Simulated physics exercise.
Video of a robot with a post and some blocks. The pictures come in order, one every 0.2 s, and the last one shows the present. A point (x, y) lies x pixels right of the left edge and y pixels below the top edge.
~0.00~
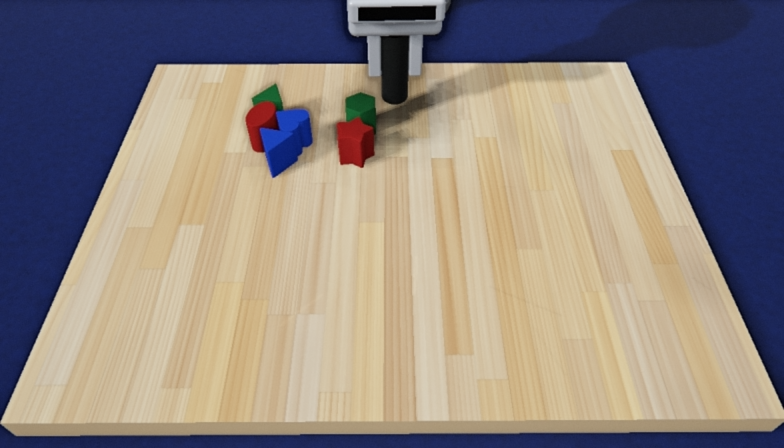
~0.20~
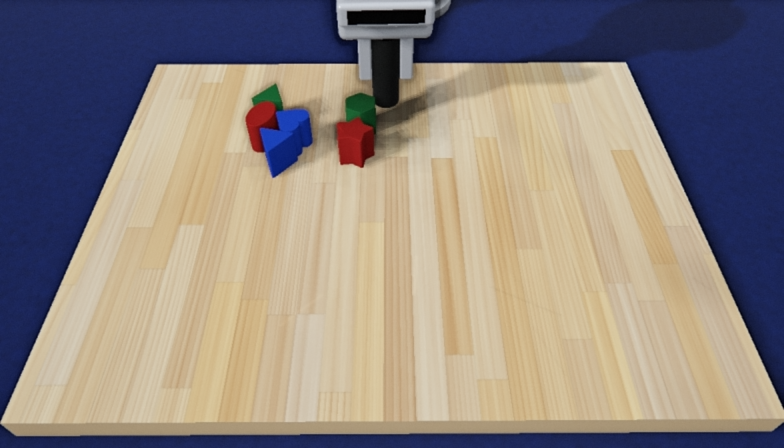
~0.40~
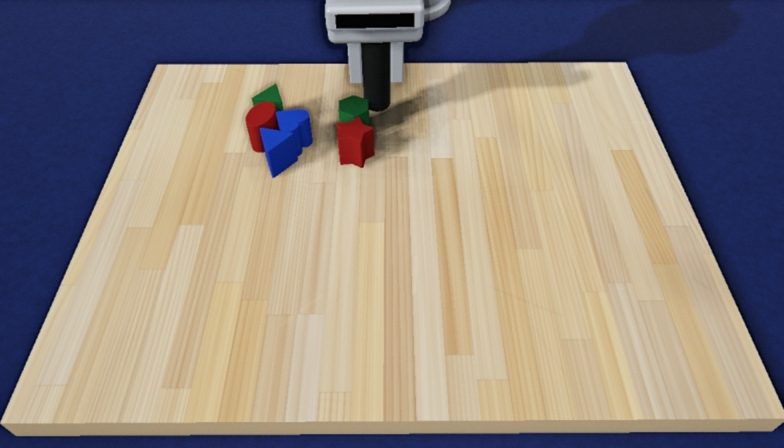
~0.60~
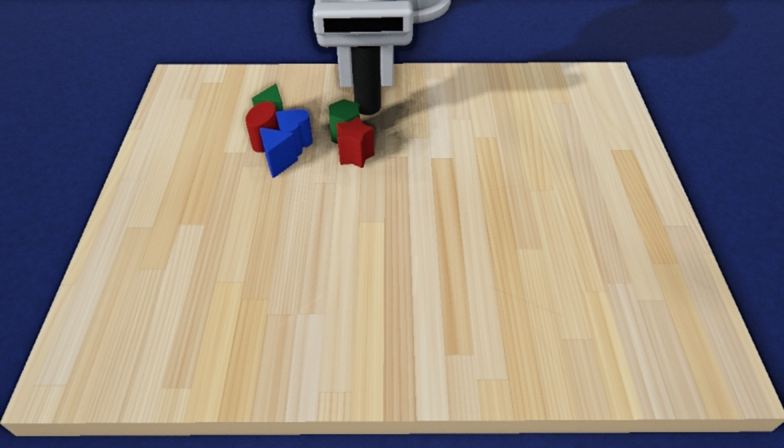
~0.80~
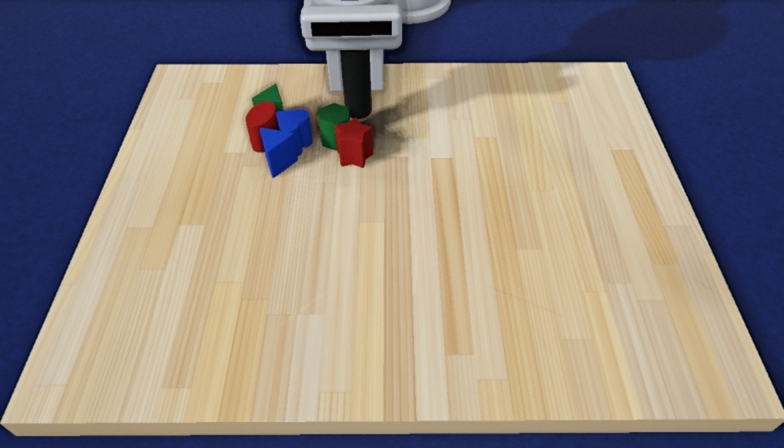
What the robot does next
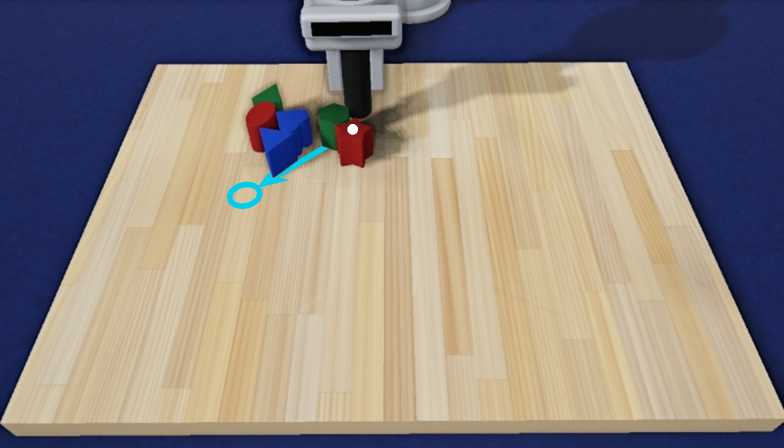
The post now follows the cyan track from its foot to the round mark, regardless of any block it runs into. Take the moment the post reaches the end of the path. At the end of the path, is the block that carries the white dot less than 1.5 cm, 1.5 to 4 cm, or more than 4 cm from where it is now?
Overall it shifts less than 1.5 cm.
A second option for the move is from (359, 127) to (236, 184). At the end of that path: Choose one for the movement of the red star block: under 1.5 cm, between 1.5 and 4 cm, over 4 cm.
Overall it shifts less than 1.5 cm.
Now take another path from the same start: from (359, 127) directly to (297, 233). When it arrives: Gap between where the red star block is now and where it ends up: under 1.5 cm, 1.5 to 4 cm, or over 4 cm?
My answer is that it shifts over 4 cm.
The drawn path runs from (359, 127) directly to (245, 195); the dot is on the red star block.
On the path given first. One third of the way, post at (322, 134); blue three-sided block at (260, 142); blue heart block at (268, 119), turned 40° clockwise; green hexagon at (294, 132), turned 30° clockwise.
Two thirds of the way, post at (283, 156); blue three-sided block at (226, 153), turned 95° clockwise; blue heart block at (263, 121), turned 50° clockwise; green hexagon at (253, 157), turned 25° clockwise.
At the end, post at (241, 181); green three-sided block not moved; blue three-sided block at (206, 155), turned 125° clockwise; blue heart block at (263, 121), turned 50° clockwise; green hexagon at (205, 179), turned 45° clockwise; red star block not moved.
